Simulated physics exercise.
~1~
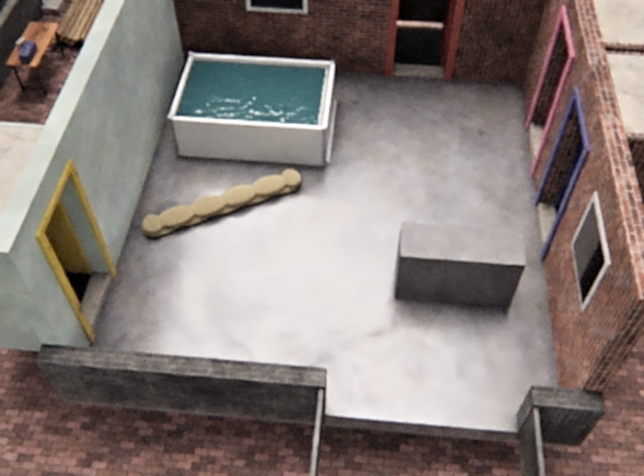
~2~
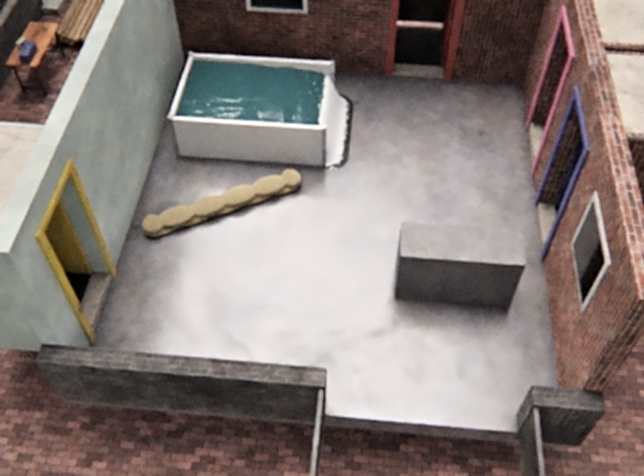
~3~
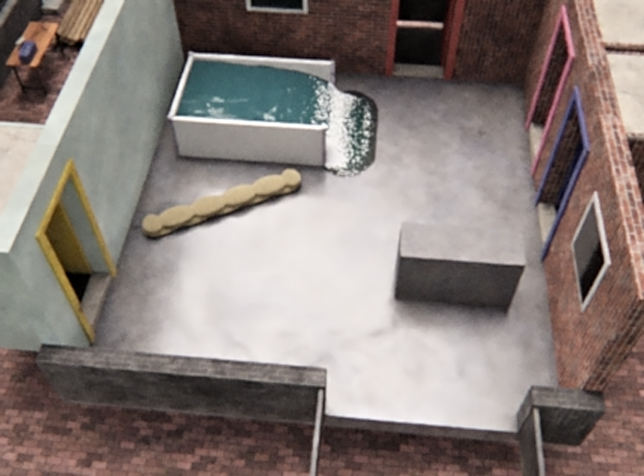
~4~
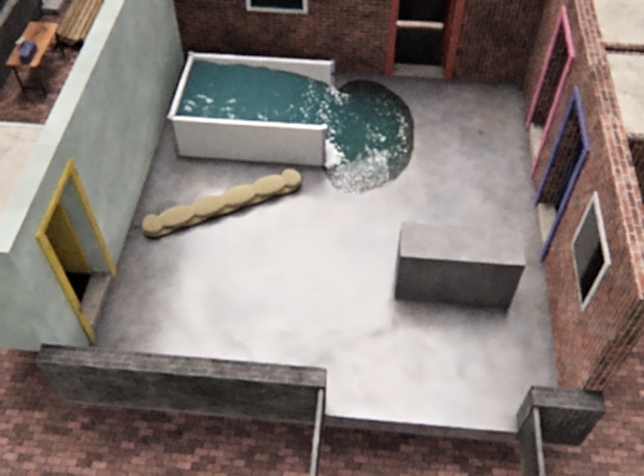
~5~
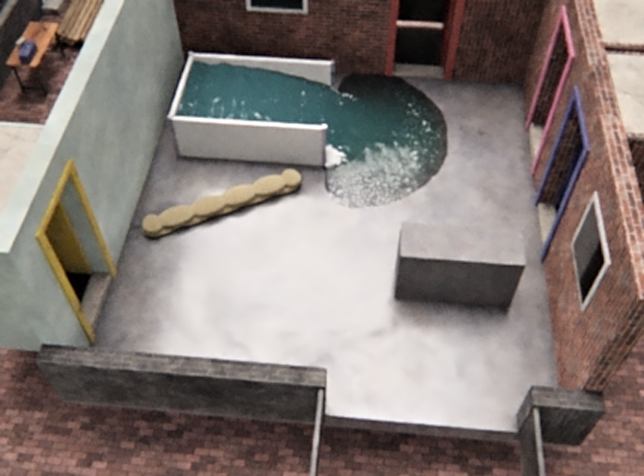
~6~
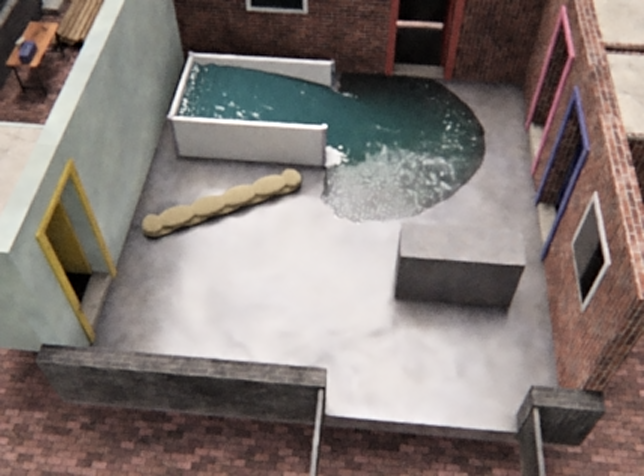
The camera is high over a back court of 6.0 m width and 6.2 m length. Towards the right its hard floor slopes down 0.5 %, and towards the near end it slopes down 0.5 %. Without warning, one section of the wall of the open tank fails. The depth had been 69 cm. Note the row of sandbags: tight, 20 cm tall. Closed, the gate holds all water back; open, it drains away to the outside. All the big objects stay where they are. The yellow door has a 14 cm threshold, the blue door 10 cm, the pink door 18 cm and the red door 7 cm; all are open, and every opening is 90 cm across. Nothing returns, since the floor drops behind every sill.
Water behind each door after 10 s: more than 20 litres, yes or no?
Yellow door: No; blue door: Yes; pink door: Yes; red door: Yes.
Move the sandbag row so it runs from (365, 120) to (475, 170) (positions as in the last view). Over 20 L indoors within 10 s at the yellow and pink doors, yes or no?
Checking the limit, yellow is fine, pink is fine.
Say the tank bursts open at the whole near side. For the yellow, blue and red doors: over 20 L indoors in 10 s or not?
Then: Yellow under, blue under, red under.
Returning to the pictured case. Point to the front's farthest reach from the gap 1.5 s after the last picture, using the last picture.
(540, 337).
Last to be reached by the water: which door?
The yellow one.
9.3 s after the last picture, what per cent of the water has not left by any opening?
72 %.
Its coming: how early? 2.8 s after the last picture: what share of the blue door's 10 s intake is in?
By that time, around 55 per cent.
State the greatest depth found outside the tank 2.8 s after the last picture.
Up to near 25 cm.
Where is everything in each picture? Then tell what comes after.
The first frame shows still water, 69 cm deep, in the open tank at (255, 93).
In the second frame, the front is at (337, 97), 0.8 m from the gap at (327, 118); 0.4 m2 of floor is under water; 69 cm left at the back of the open tank.
In the third frame, the front is at (362, 97), 1.0 m from the gap at (327, 121); 1.1 m2 of floor is under water; 69 cm left at the back of the open tank.
In the fourth frame, water pours out at (327, 122) and has run 1.4 m, to (394, 174); typically 9 cm deep outside, 69 cm at the open tank's back.
In the fifth frame, water pours out at (327, 123) and has run 1.9 m, to (440, 121); typically 7 cm deep outside, 65 cm at the open tank's back.
In the sixth frame, the front is at (477, 126), 2.5 m from the gap at (327, 123); 6.0 m2 of floor is under water; 58 cm left at the back of the open tank.
Then, 0.7 s after the last picture water covers 35 % of the floor and is deepest (28 cm) near (340, 138); yellow door not reached, blue door 10 cm at the sill, 0 L in, pink door 32 cm at the sill, 18 L in, red door 14 cm at the sill, 2 L in.
Then, 1.5 s after the last picture water covers 35 % of the floor and is deepest (40 cm) near (492, 82); yellow door not reached, blue door 21 cm at the sill, 17 L in, pink door 33 cm at the sill, 65 L in, red door 13 cm at the sill, 22 L in.
Then, 2.8 s after the last picture water covers 40 % of the floor and is deepest (25 cm) near (548, 416); yellow door not reached, blue door 18 cm at the sill, 65 L in, pink door 22 cm at the sill, 126 L in, red door 14 cm at the sill, 48 L in.
Then, 5.3 s after the last picture water covers 70 % of the floor and is deepest (16 cm) near (548, 416); yellow door not reached, blue door 14 cm at the sill, 103 L in, pink door 9 cm at the sill, 132 L in, red door 9 cm at the sill, 93 L in.
Then, 9.3 s after the last picture water covers 90 % of the floor and is deepest (10 cm) near (209, 385); yellow door 9 cm at the sill, 0 L in, blue door 8 cm at the sill, 115 L in, pink door 7 cm at the sill, 132 L in, red door 6 cm at the sill, 96 L in.
